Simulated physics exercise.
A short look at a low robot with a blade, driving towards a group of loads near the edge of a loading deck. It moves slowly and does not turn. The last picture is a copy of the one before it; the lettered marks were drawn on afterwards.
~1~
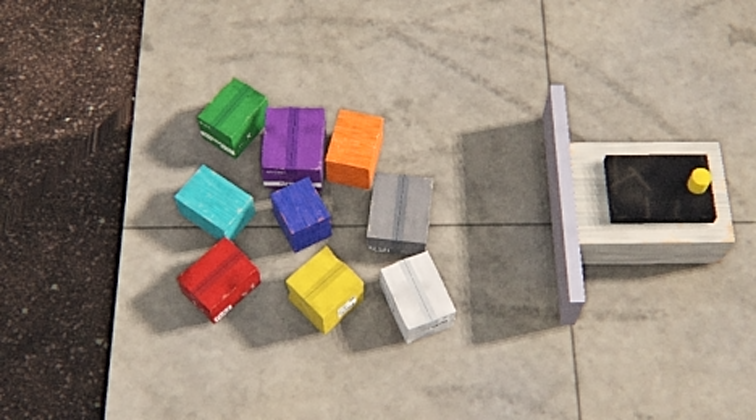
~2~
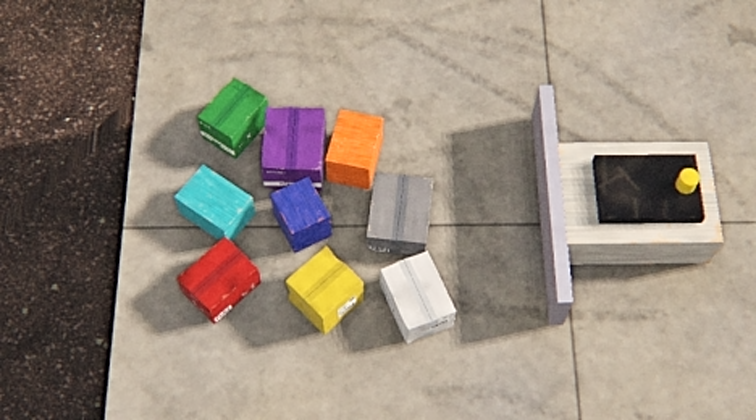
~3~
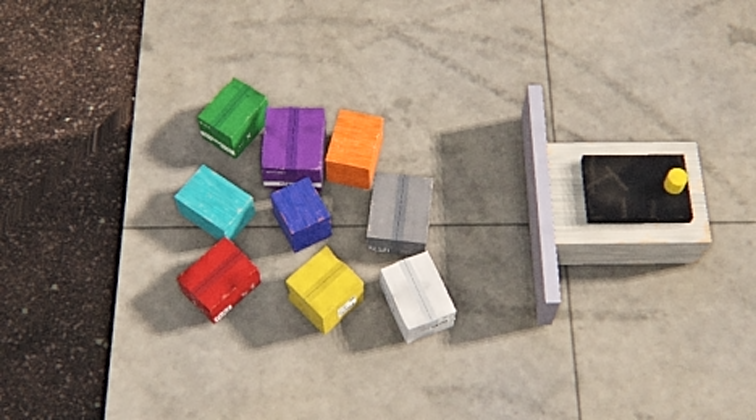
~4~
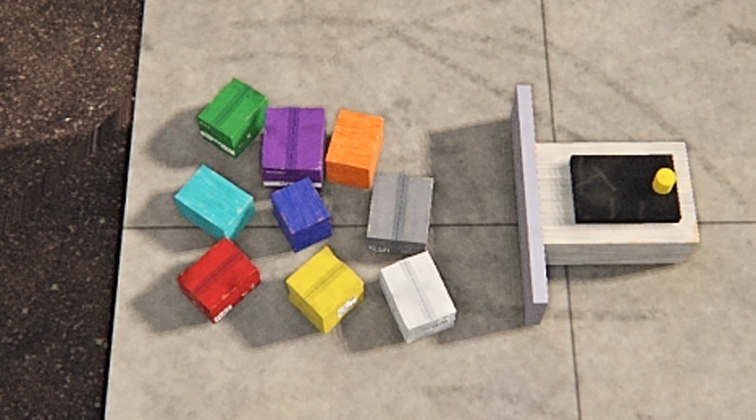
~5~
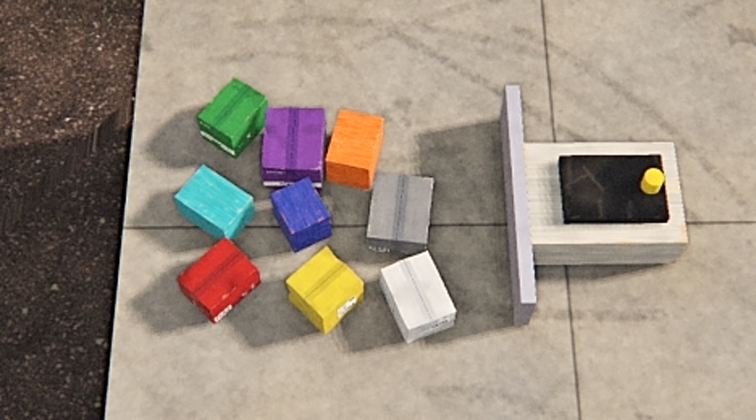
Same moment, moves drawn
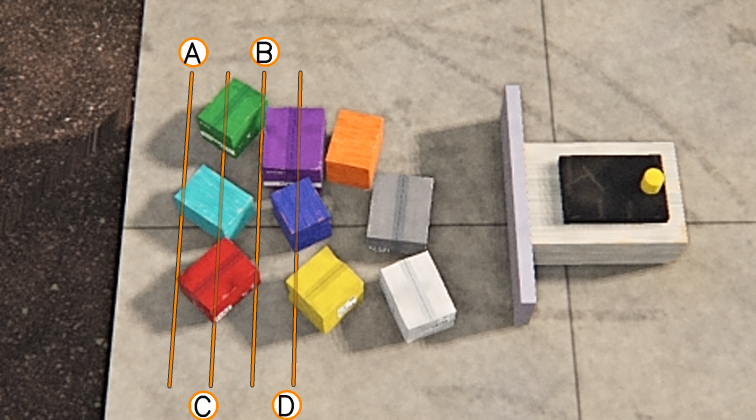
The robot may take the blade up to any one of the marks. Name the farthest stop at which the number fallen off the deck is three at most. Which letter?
Line C.
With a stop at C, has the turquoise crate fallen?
Yes.
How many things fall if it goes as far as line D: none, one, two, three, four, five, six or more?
The count is none.
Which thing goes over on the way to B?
It is the turquoise crate.
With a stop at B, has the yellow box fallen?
No.
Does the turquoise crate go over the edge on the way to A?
By then, yes.
On the copy, A at (181, 219); B at (259, 219); C at (220, 219); D at (297, 218).
On C. First, robot (495, 189); white box (378, 298); yellow box (314, 291).
Then, robot (386, 190); turquoise crate (156, 206); green box (177, 114).
Finally, robot (305, 191); green box over the edge; turquoise crate over the edge; three fallen.
By contrast, A drops six; B is within the limit but short; D is within the limit but short.
